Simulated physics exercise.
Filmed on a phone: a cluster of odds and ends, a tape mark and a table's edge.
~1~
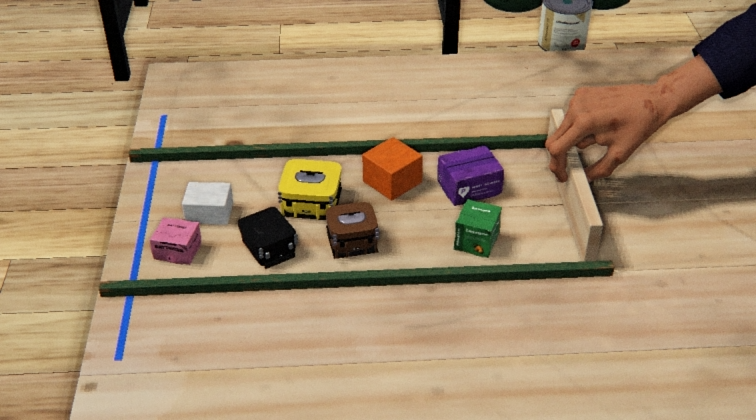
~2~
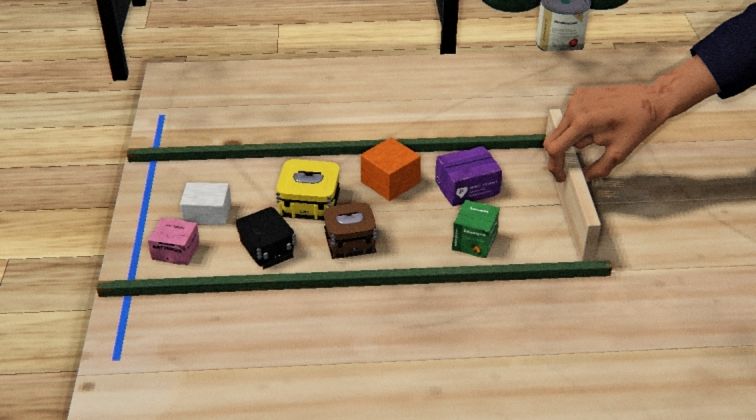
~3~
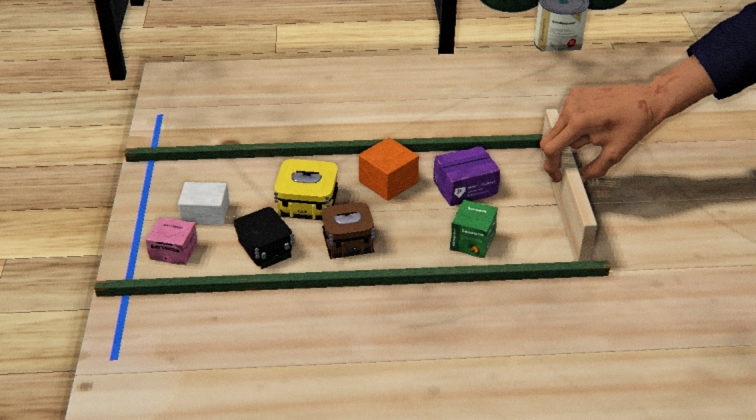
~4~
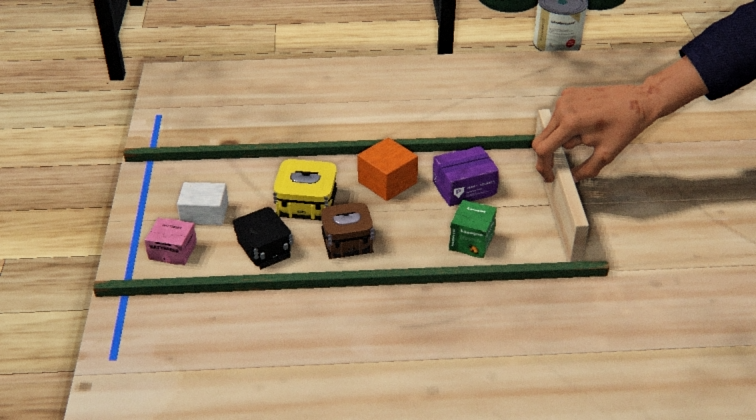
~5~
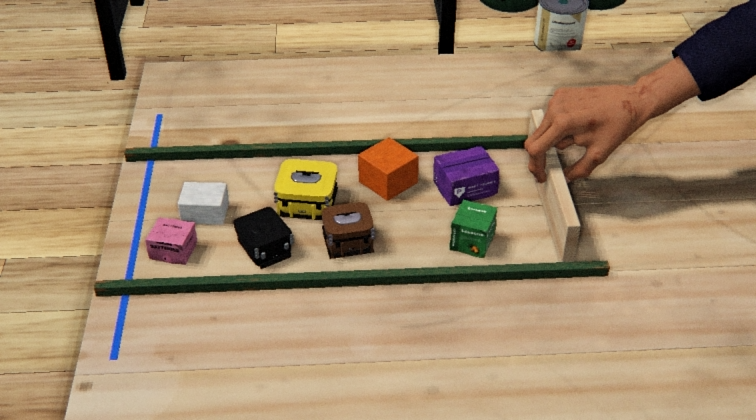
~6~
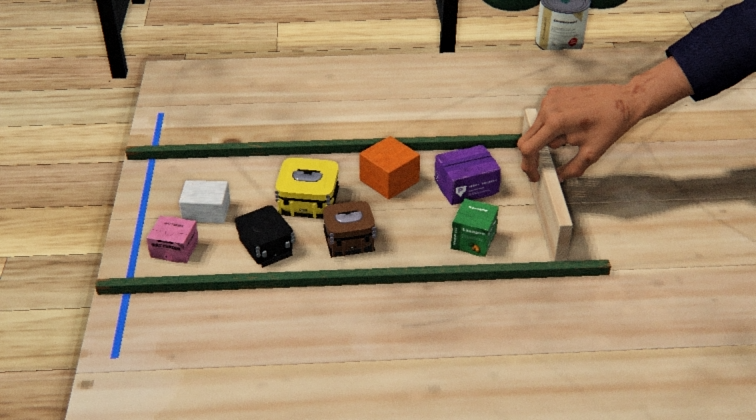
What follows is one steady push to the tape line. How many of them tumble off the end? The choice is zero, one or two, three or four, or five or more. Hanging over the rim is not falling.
The number that fall off is five or more.
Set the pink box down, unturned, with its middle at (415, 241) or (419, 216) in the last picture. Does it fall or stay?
Place by place, it comes down; remains up.
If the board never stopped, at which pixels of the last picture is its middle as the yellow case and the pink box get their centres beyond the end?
For the yellow case at (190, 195), for the pink box at (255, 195).
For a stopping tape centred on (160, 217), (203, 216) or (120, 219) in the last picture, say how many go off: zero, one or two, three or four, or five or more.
In that order: Five or over; three to four; five or more.
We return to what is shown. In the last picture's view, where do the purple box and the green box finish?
Near (116, 186) and (112, 245).
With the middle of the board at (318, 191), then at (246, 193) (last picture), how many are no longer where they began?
By then 8, and 8.
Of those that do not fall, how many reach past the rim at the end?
2 of them.
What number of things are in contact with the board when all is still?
In contact: 2.
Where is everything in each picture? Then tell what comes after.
Pink box (176, 241); white block (208, 203); black case (268, 238); board (572, 183); tape (144, 220), in the first picture.
White block (206, 204); board (570, 183), in the second picture.
Black case (264, 238); green box (474, 228), in the third picture.
Pink box (171, 241); orange block (388, 169), in the fourth picture.
White block (204, 203); purple box (466, 176), in the fifth picture.
Pink box (173, 239); white block (205, 202); black case (265, 236); board (544, 183); tape (141, 218), in the sixth picture.
Early on, none off yet; pink box at rest near (173, 239); white block at rest near (205, 202); black case at rest near (265, 236).
A while later, none off yet; pink box moving near (169, 243); white block travelled about its own width near (168, 217); black case travelled about its own width near (211, 241).
Further along, one off so far; pink box in the air; white block leaning well over near (83, 252); black case travelled well along near (103, 255).
Finally, the number that fall off is five or more; lost, orange block, brown case, yellow case, black case, white block and pink box.
